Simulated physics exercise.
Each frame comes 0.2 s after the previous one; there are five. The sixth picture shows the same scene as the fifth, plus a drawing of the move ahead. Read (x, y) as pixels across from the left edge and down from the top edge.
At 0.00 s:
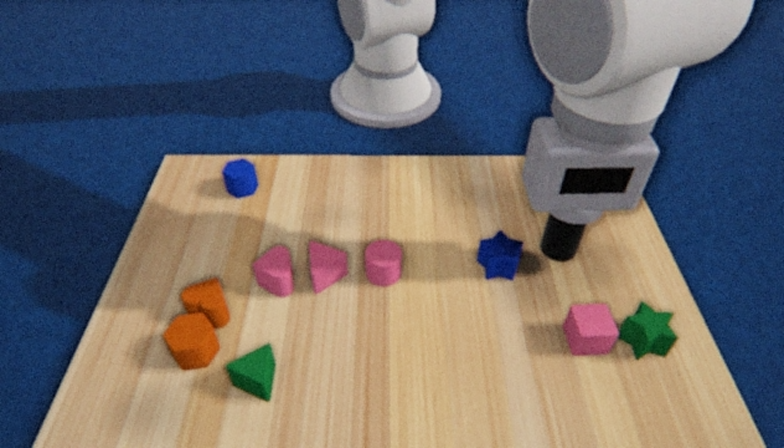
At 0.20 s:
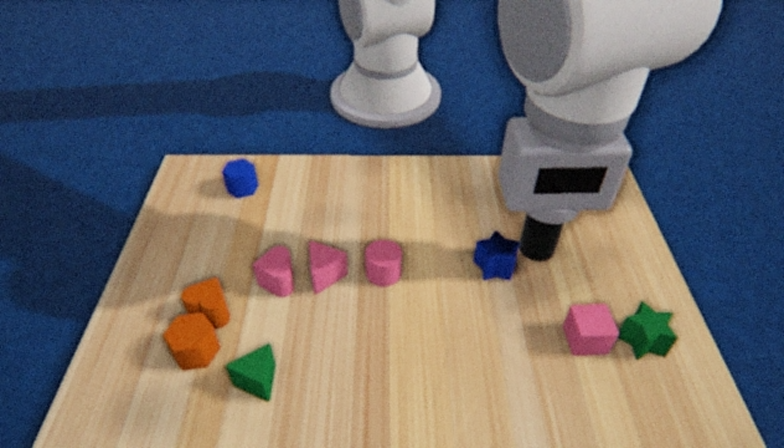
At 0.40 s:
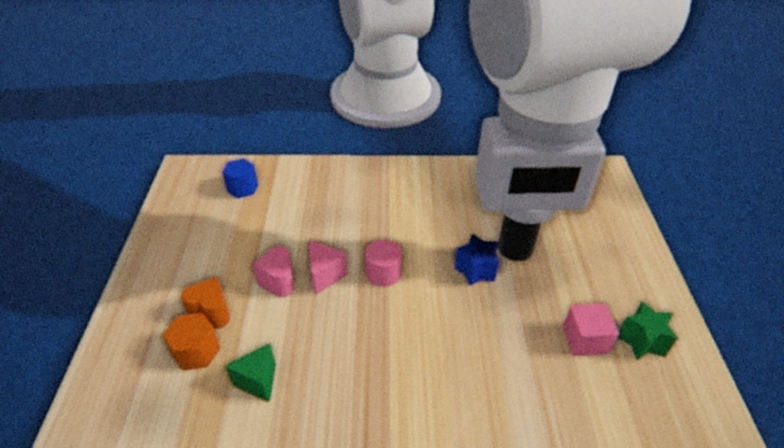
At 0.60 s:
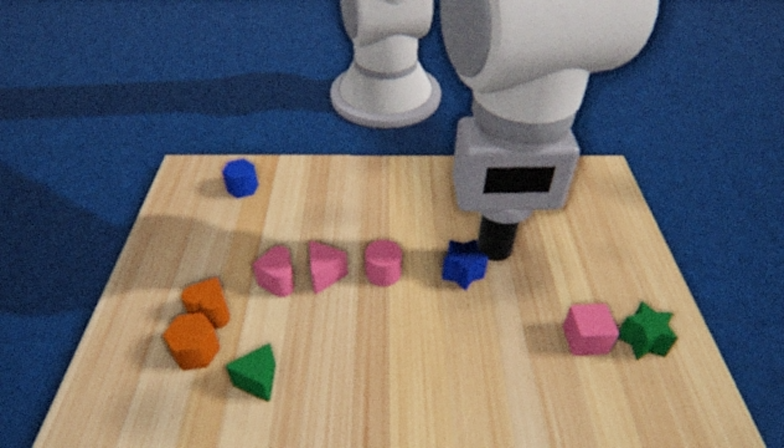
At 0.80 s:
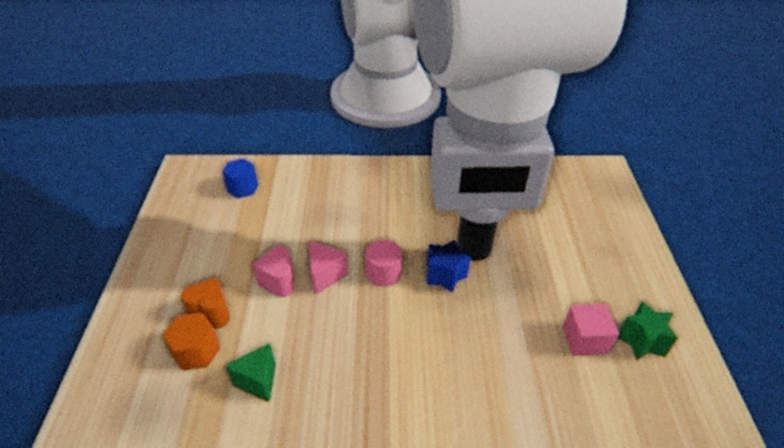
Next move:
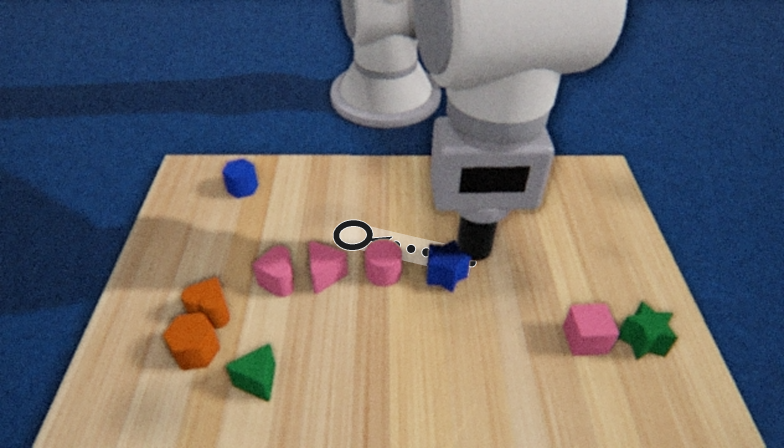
In this clip, a robot arm with a black stick tip moves left across a wooden table scattered with coloured blocks, pushing a blue star leftward toward a row of pink blocks while the other blocks stay still.
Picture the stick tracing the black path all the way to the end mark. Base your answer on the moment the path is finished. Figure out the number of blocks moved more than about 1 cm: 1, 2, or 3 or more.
Moved: 1.
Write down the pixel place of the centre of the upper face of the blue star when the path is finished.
It should be at (423, 256) by then.
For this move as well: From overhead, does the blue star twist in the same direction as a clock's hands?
No.
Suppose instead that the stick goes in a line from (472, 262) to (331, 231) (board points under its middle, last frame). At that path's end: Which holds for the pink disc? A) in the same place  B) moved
Correct choice: A.
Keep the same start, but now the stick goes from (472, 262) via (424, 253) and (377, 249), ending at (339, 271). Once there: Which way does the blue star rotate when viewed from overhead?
Viewed from the top, it goes anticlockwise.
The line goes straight from (472, 262) to (353, 235).
The first path, step by step. One third of the way, stick (432, 239); blue star (425, 256), turned 45° anticlockwise.
Two thirds of the way, stick (391, 230); blue star (423, 256), turned 55° anticlockwise.
At the end, stick (352, 221); pink disc unmoved; blue star (423, 256), turned 55° anticlockwise.
